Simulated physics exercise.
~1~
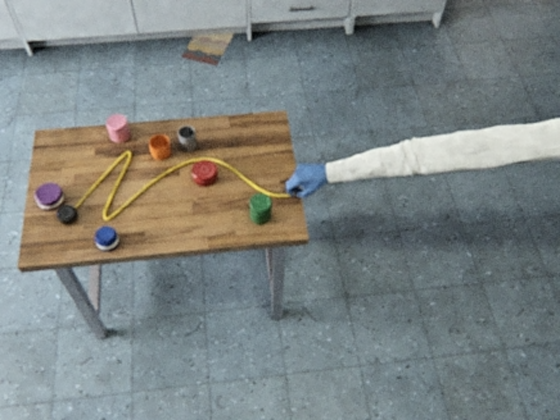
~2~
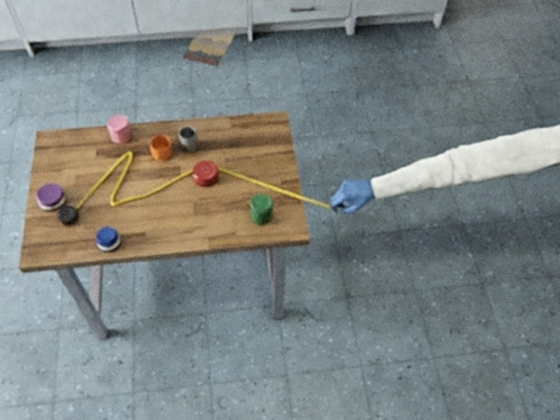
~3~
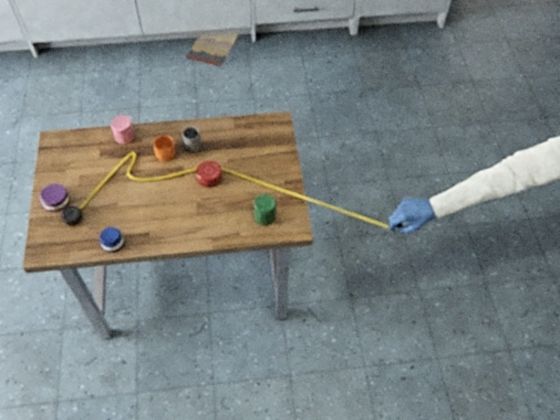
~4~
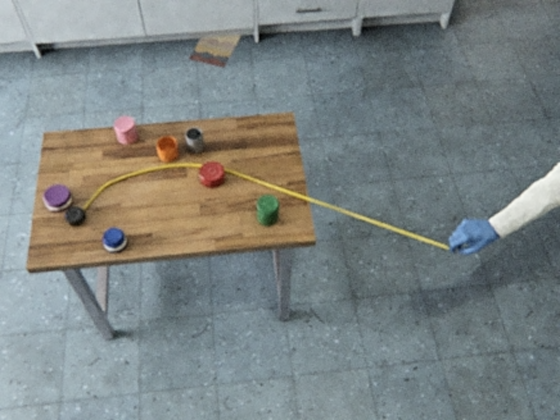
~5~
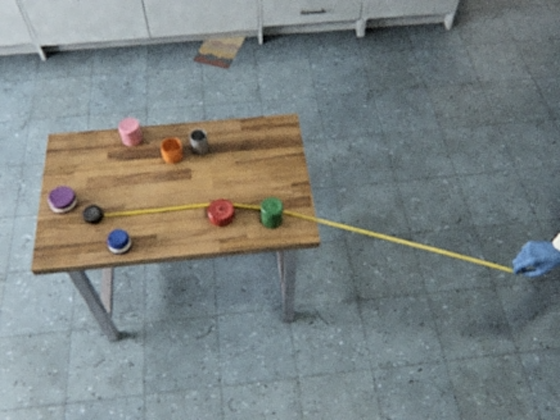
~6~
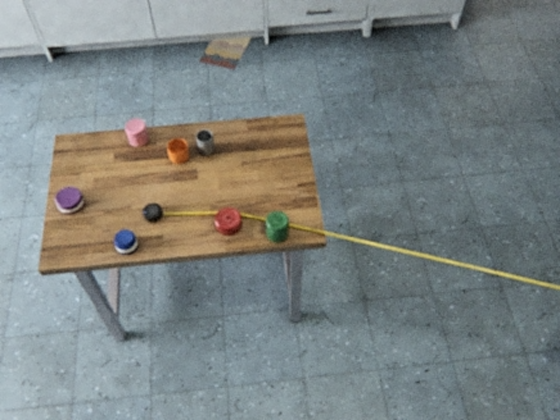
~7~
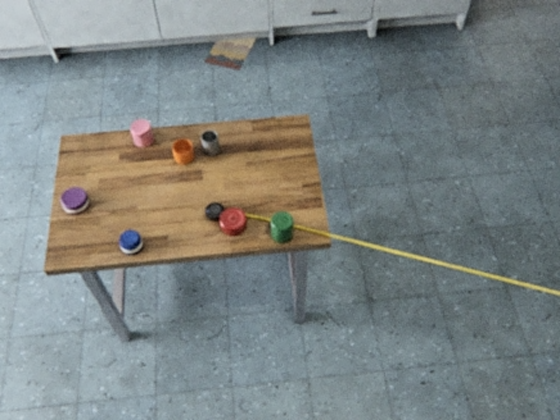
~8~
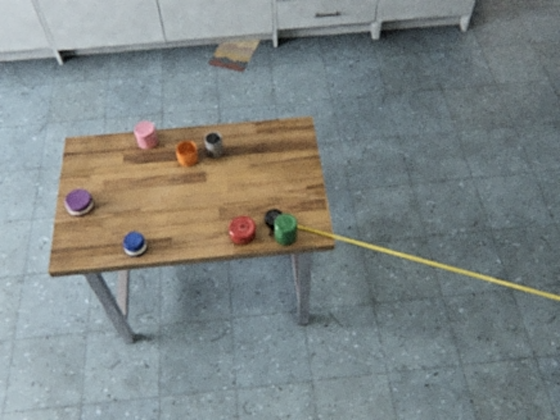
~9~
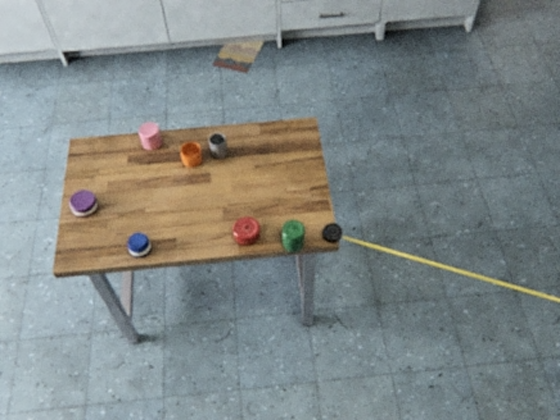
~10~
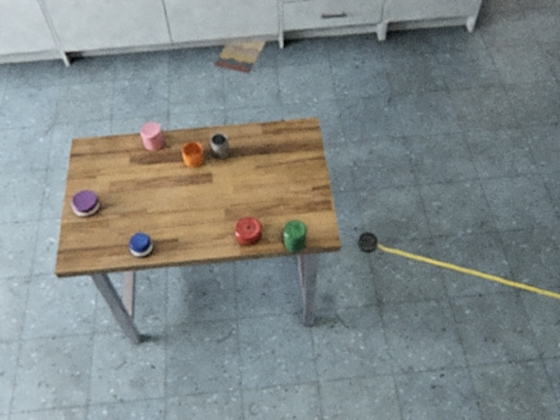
On a wooden lab table, a gloved hand pulling a yellow cord rightward, shifting red and green tubs, dragging a black puck off.
